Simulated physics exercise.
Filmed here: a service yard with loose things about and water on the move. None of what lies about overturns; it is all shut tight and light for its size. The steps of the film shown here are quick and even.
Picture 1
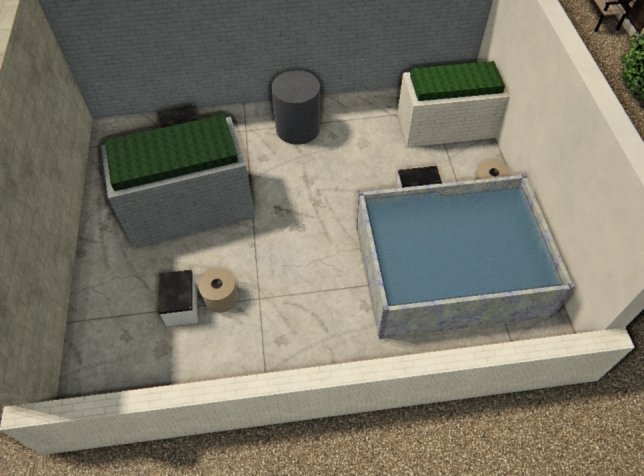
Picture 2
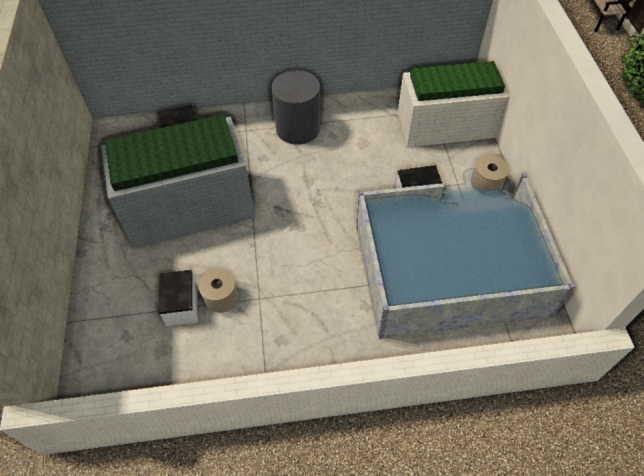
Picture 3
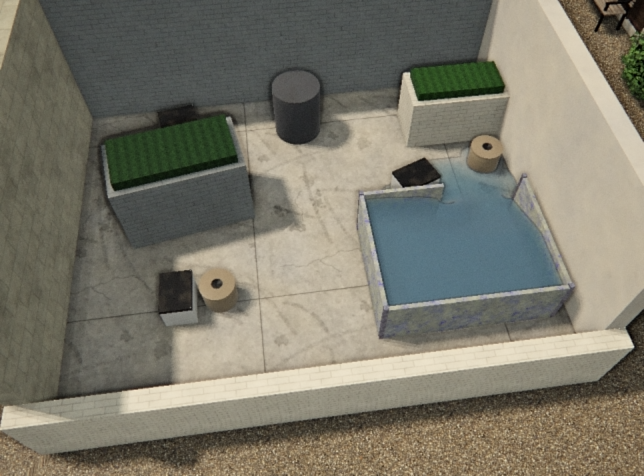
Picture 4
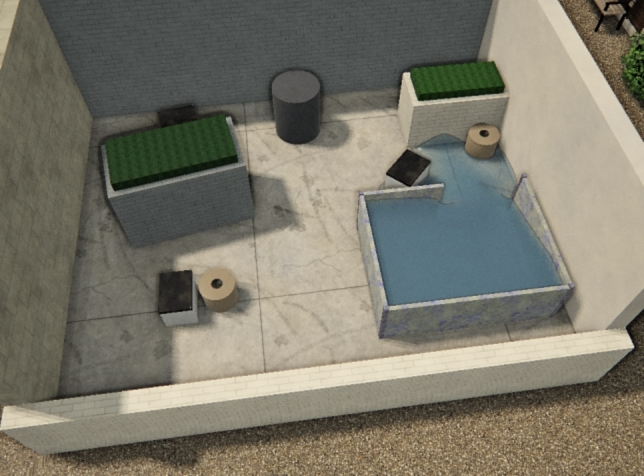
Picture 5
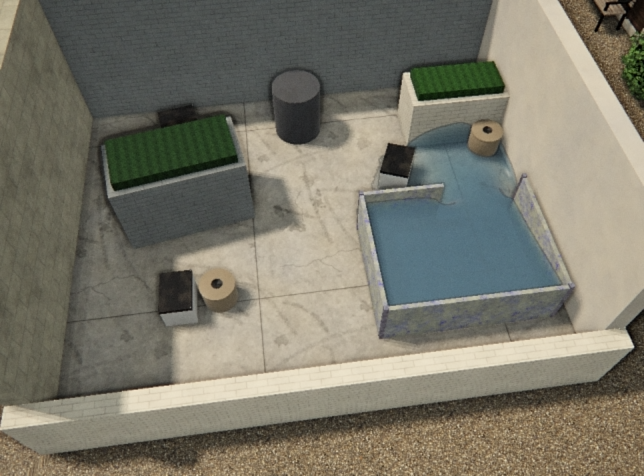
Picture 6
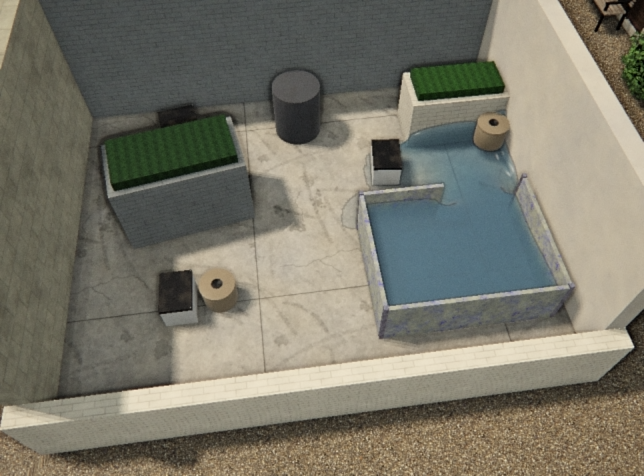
To begin with, a blue pool stands full inside low stone walls, with a dark-topped box and a tan tub behind it. Water pours through a gap at the back, pushing the tub away toward the grass-topped planter, then spreads around it while the box turns and slides left.
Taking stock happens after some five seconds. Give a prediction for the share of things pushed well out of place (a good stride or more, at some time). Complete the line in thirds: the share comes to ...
The share comes to at least two thirds.
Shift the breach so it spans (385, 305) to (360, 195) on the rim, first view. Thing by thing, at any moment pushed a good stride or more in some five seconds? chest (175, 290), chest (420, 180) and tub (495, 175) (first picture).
First covers that distance, second stays short of it, third stays short of it.
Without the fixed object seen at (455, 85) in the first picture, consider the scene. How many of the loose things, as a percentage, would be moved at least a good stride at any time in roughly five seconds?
Roughly 80 in a hundred.
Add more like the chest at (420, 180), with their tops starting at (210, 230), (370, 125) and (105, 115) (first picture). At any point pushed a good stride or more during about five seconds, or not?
One by one: Knocked well away; knocked well away; hardly budges.
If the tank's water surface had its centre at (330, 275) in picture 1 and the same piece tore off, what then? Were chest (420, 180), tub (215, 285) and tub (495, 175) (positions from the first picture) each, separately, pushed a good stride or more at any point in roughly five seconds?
Result per object - went far, stayed close, went far.
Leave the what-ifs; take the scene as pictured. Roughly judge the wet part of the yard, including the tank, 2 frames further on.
25 in a hundred, roughly.
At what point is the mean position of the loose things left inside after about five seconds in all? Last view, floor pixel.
(156, 263).
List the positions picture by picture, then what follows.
A tub at (494, 173) rests on the ground; a chest at (421, 179), on the bottom; 0 of 5 have shifted, in the first picture.
A tub at (493, 168), on the bottom, close to its start; a chest at (421, 178) rests on the ground; 1 of 5 have shifted, in the second picture.
A tub at (487, 147) rests on the ground, a stride from its start; a chest at (417, 174), on the bottom, close to its start; 2 of 5 have shifted, in the third picture.
A tub at (484, 134) rests on the ground, a stride from its start; a chest at (409, 166), on the bottom, close to its start; 2 of 5 have shifted, in the fourth picture.
A tub at (487, 130) floats, a stride from its start; a chest at (398, 159), on the bottom, a stride from its start; 2 of 5 have shifted, in the fifth picture.
A tub at (494, 123) floats, a stride from its start; a chest at (387, 153), on the bottom, a stride from its start; 2 of 5 have shifted, in the sixth picture.
A moment on, 2 of 5 are well off their spots; 1 afloat.
Next, 2 of 5 are well off their spots; 1 afloat.
Later, 5 of 5 are well off their spots; 2 afloat.
In the end, 5 of 5 are well off their spots, and 5 have been at some point; 4 afloat.
